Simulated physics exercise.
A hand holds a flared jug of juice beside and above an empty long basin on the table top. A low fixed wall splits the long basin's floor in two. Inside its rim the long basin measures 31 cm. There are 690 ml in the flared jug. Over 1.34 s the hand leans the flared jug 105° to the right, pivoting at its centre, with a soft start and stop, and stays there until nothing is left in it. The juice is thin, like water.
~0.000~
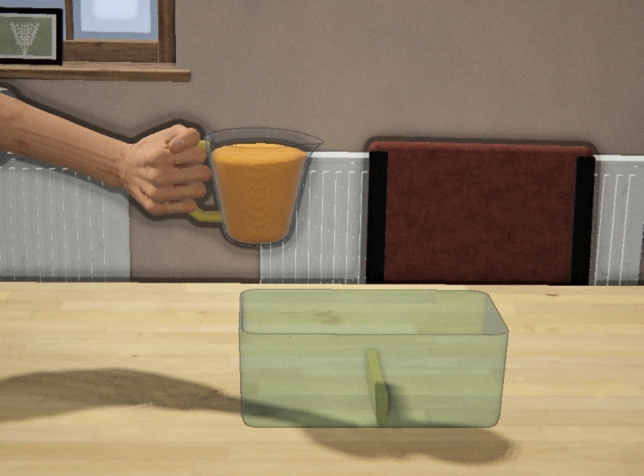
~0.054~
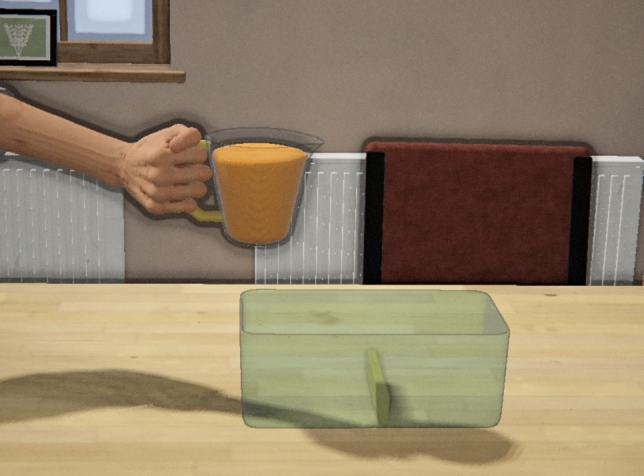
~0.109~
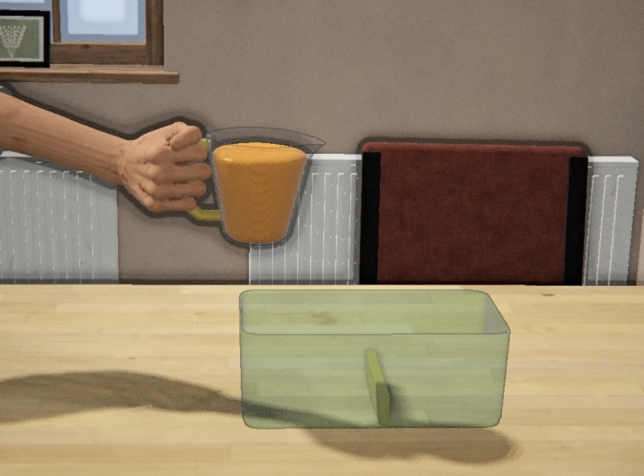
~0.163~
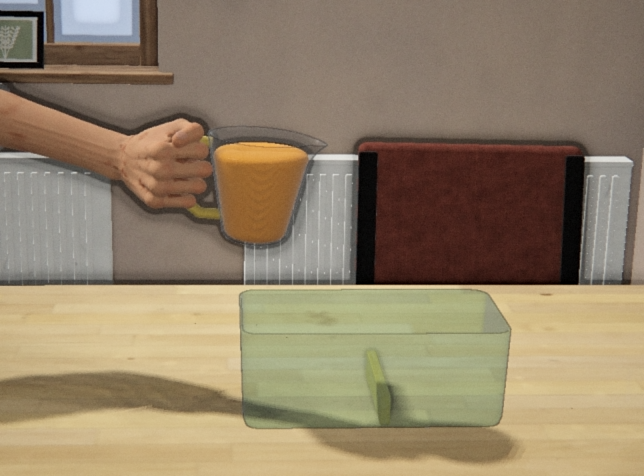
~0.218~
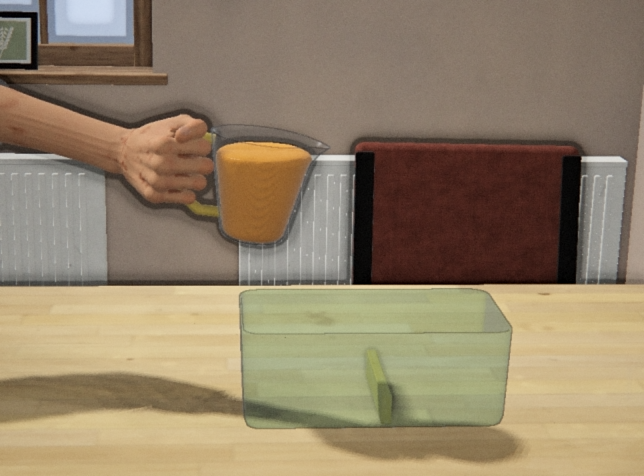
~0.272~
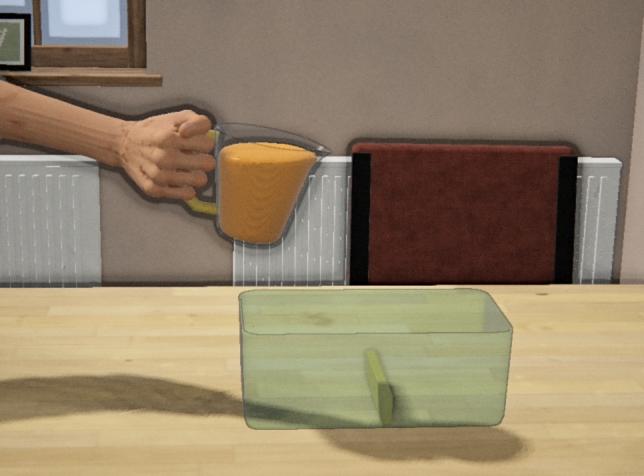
A hand holds a jug of orange juice above an empty basin and tilts it slightly right.
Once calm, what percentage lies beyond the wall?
The far part has some 54 per cent.
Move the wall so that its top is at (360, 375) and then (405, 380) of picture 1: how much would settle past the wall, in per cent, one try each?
In turn about 75 and 15 per cent.
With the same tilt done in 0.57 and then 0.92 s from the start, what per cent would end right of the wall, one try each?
In turn about 30 and 40 per cent.
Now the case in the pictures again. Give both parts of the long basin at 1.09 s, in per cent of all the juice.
Near 20 on the left, 48 on the right.
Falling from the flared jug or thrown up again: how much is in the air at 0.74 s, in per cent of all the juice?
Near 18 in a hundred.
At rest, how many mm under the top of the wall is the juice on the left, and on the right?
Some 24 mm on the left and 18 mm on the right.
By 0.74 s the tilt is 61° and 73 per cent is still to pour, 1 is left of the wall and 6 right of it.
By 1.09 s the tilt is 96° and 17 per cent is still to pour, 19 is left of the wall and 48 right of it.
By 1.45 s the tilt is 105° and 0 per cent is still to pour, 45 is left of the wall and 53 right of it.
By 1.84 s the tilt is 105° and 0 per cent is still to pour, 45 is left of the wall and 54 right of it.
At rest 45 per cent lies left of the wall, 54 right of it and 1 outside.
